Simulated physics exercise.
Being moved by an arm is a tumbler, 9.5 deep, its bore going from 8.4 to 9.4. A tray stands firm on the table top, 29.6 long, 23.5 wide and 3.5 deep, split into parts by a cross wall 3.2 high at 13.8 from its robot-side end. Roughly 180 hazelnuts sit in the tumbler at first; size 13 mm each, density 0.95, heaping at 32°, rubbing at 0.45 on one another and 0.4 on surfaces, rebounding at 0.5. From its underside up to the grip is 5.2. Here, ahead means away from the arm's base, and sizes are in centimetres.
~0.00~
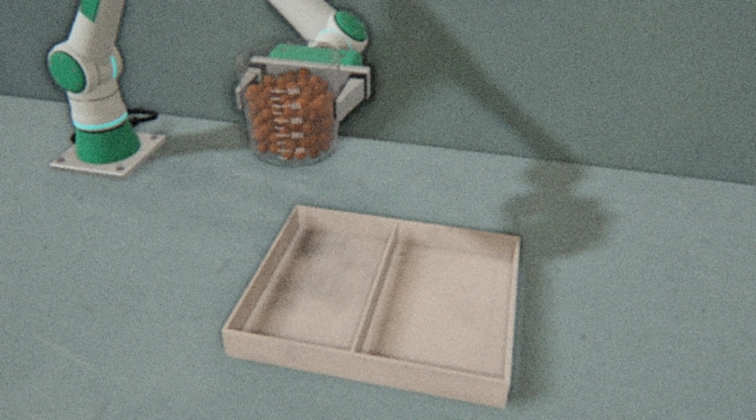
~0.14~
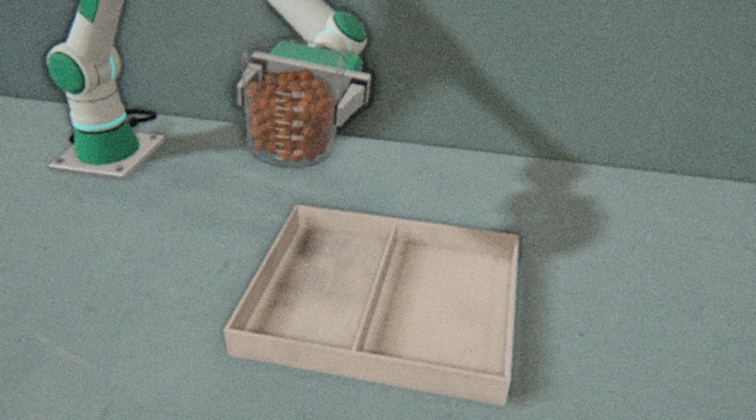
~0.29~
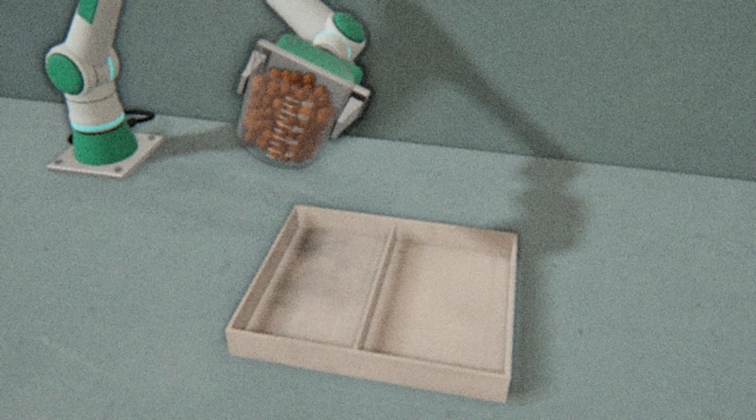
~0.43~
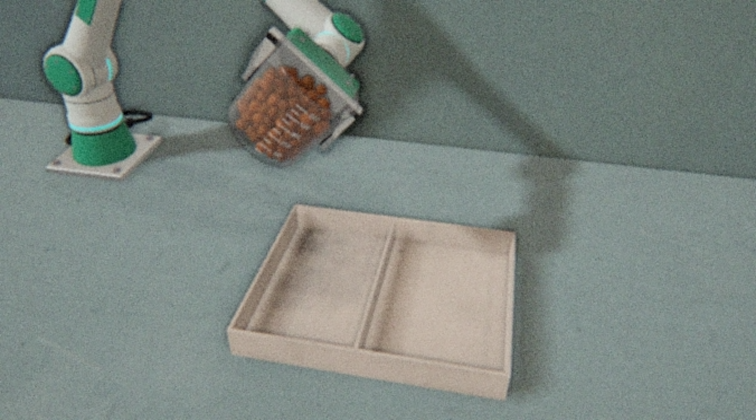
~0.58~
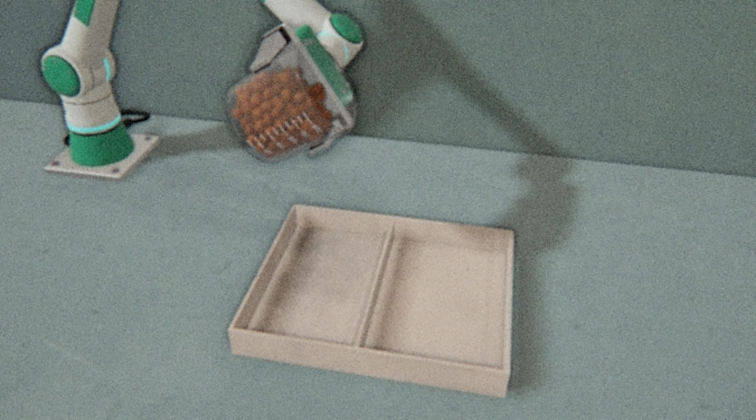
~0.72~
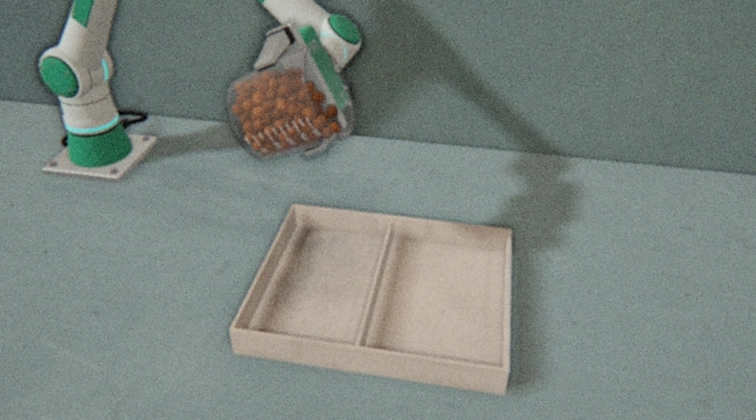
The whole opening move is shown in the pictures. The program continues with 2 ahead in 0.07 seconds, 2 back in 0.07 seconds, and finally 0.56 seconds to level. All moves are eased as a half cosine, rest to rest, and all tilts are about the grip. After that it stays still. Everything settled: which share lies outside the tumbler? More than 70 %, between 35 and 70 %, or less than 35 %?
Less than 35 %.
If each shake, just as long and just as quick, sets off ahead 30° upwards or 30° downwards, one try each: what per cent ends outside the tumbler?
It comes to around 15 per cent on the first try and around 5 per cent on the second.
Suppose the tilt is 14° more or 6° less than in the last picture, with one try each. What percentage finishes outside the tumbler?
30 and 5 %.
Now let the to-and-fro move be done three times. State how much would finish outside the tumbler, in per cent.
In that case, some 25 per cent.
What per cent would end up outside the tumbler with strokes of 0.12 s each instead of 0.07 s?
Roughly 0 in a hundred.
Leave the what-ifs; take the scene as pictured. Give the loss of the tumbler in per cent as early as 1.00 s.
Near 10 in a hundred parts have gone so far.
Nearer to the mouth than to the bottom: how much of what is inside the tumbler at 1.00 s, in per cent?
About 45 per cent.
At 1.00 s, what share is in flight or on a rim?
9 per cent.
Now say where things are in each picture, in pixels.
Tumbler middle at (292, 105), level; upper third of the load around (292, 97), from x 250 to 330, top at y 75; 177 in the tumbler, in the first picture.
Tumbler middle at (292, 105), tilted 6° forward; upper third of the load around (290, 99), from x 255 to 330, top at y 75, in the second picture.
Tumbler middle at (292, 106), tilted 22° forward; upper third of the load around (285, 96), from x 250 to 330, top at y 75, in the third picture.
Tumbler middle at (290, 106), tilted 42° forward; upper third of the load around (277, 93), from x 240 to 325, top at y 70, in the fourth picture.
Tumbler middle at (290, 106), tilted 58° forward; upper third of the load around (276, 92), from x 240 to 325, top at y 75, in the fifth picture.
Tumbler middle at (289, 106), tilted 64° forward; upper third of the load around (272, 93), from x 240 to 335, top at y 75; 177 in the tumbler, in the sixth picture.
By 1.00 s, tilted 55° forward, highest piece 27 above the table; 161 in the tumbler, 16 in flight or on a rim.
By 1.28 s, tilted 9° forward, highest piece 29 above the table; 160 in the tumbler, 15 in the far-side part, 1 in the robot-side part, 1 in flight or on a rim.
By 1.62 s, level, highest piece 29 above the table; 160 in the tumbler, 15 in the far-side part, 1 in the robot-side part, 1 on the table or floor.
By 2.67 s, level, highest piece 29 above the table; 160 in the tumbler, 15 in the far-side part, 1 in the robot-side part, 1 on the table or floor.
Final count, 160 in the tumbler, 15 in the far-side part, 1 in the robot-side part, 1 on the table or floor. That is 10 % outside the tumbler.
